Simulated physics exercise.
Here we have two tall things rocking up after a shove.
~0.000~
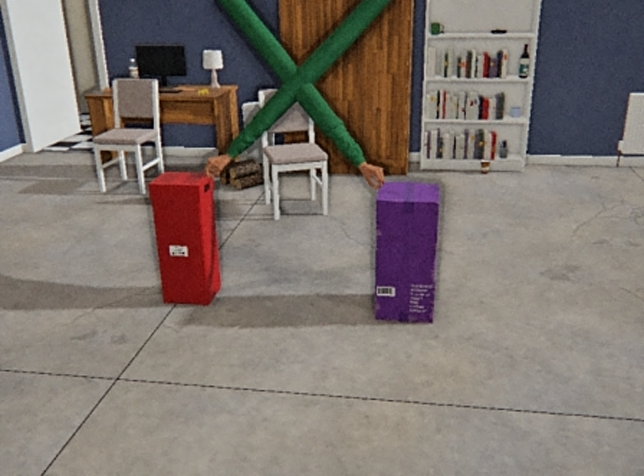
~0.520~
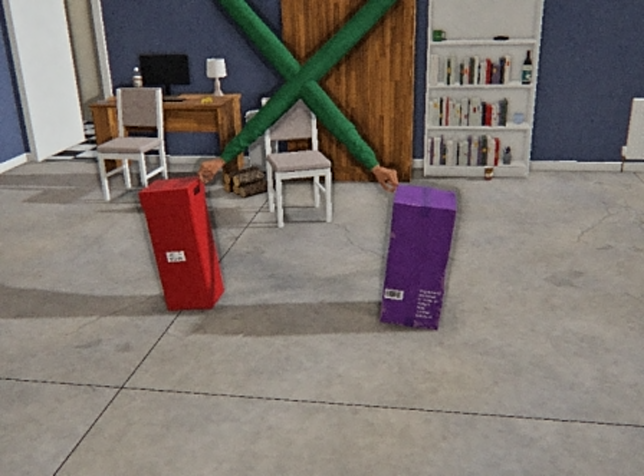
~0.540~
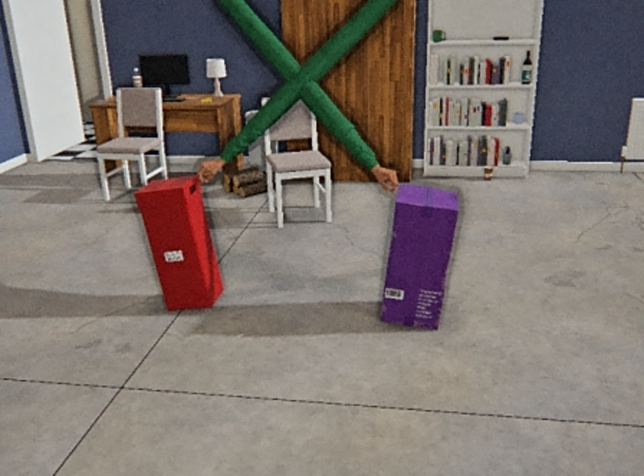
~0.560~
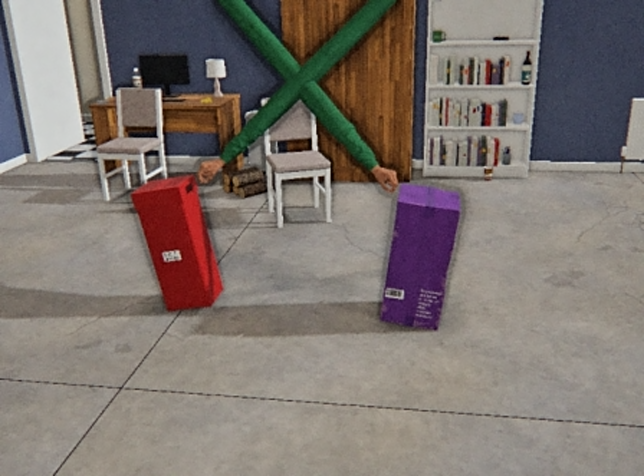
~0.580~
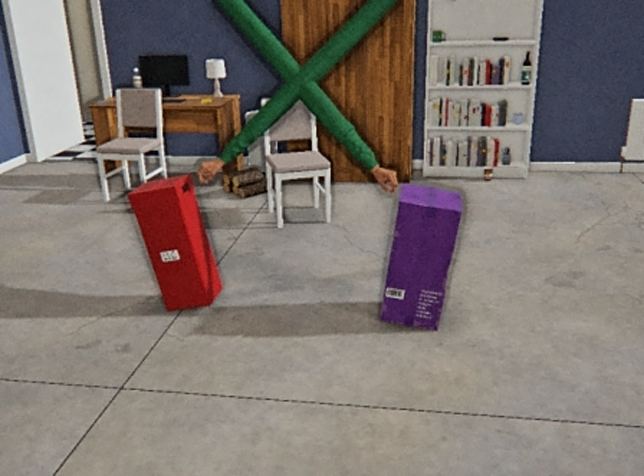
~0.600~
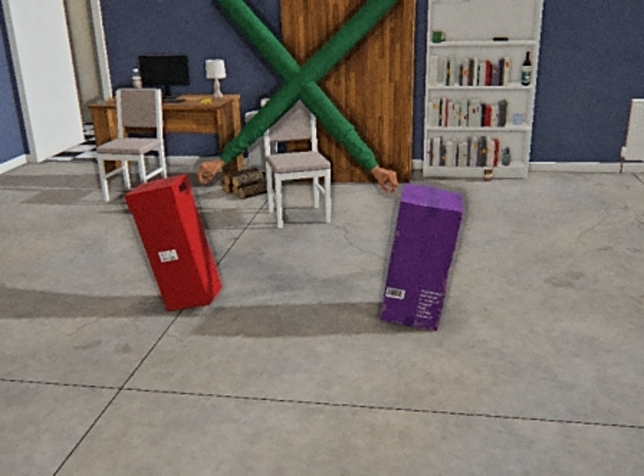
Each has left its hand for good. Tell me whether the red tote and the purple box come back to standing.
As it turns out, the red tote goes down on its side; the purple box returns to its base.
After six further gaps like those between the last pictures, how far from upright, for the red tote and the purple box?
Then 20° and 8°.
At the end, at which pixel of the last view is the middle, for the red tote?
Roughly at (113, 279).
After 0.92 s, red tote 32° off upright near (155, 243); purple box 2° off upright near (408, 258).
After 1.20 s, red tote 63° off upright near (127, 257); purple box upright near (412, 259).
In the end (3.5 s), the red tote topples, near (113, 279); the purple box settles on its feet, near (410, 259).
